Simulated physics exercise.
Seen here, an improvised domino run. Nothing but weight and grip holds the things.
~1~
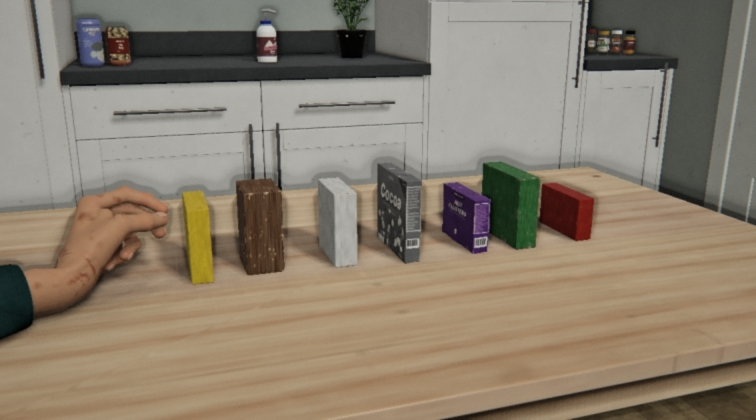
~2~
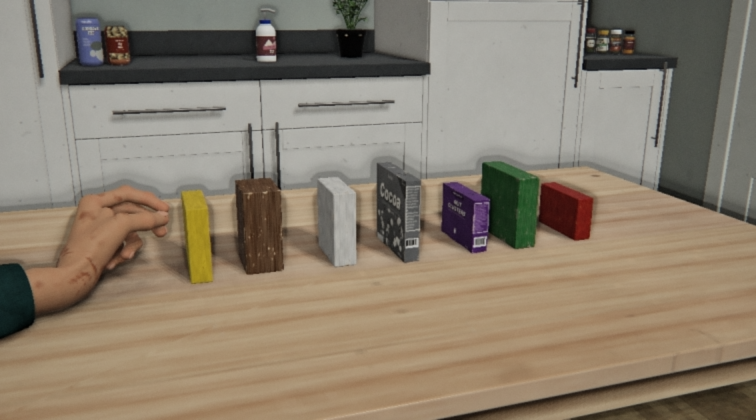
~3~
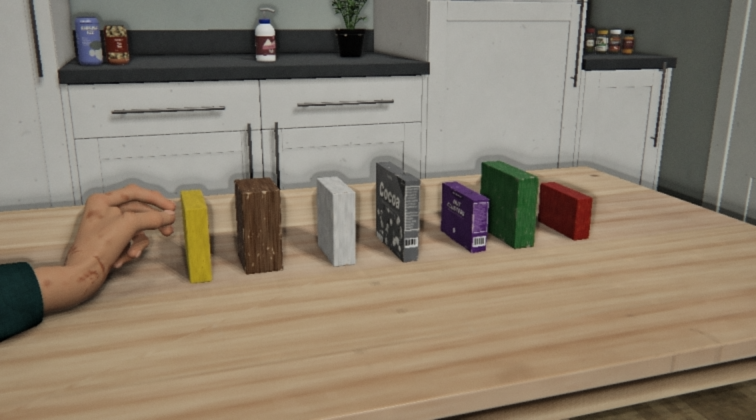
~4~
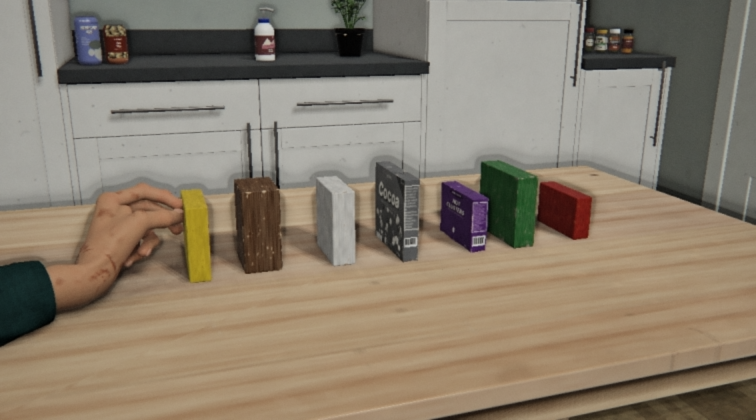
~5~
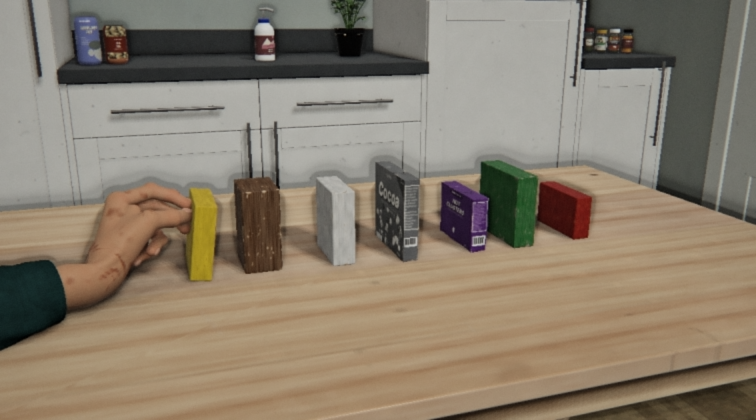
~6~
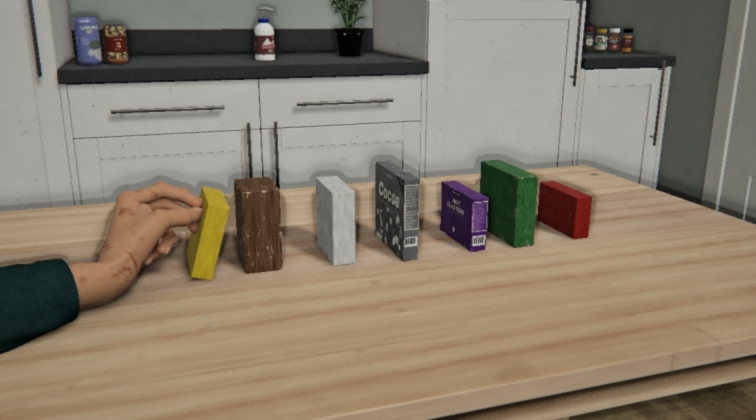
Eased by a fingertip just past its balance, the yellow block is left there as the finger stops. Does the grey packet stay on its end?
Stays balanced.
Then, 0.10 s past the last view, yellow block 26° over.
Then, 0.20 s past the last view, yellow block 33° over; brown block rocked 8° from its first pose.
Then, 0.30 s past the last view, yellow block 35° over; brown block rocked 11° from its first pose.
Then, 0.70 s past the last view, yellow block 34° over; brown block rocked 9° from its first pose.
Finally, left askew, brown block; the other 4 still in place. Final places as the last picture's camera would see them, grey packet near (396, 209).
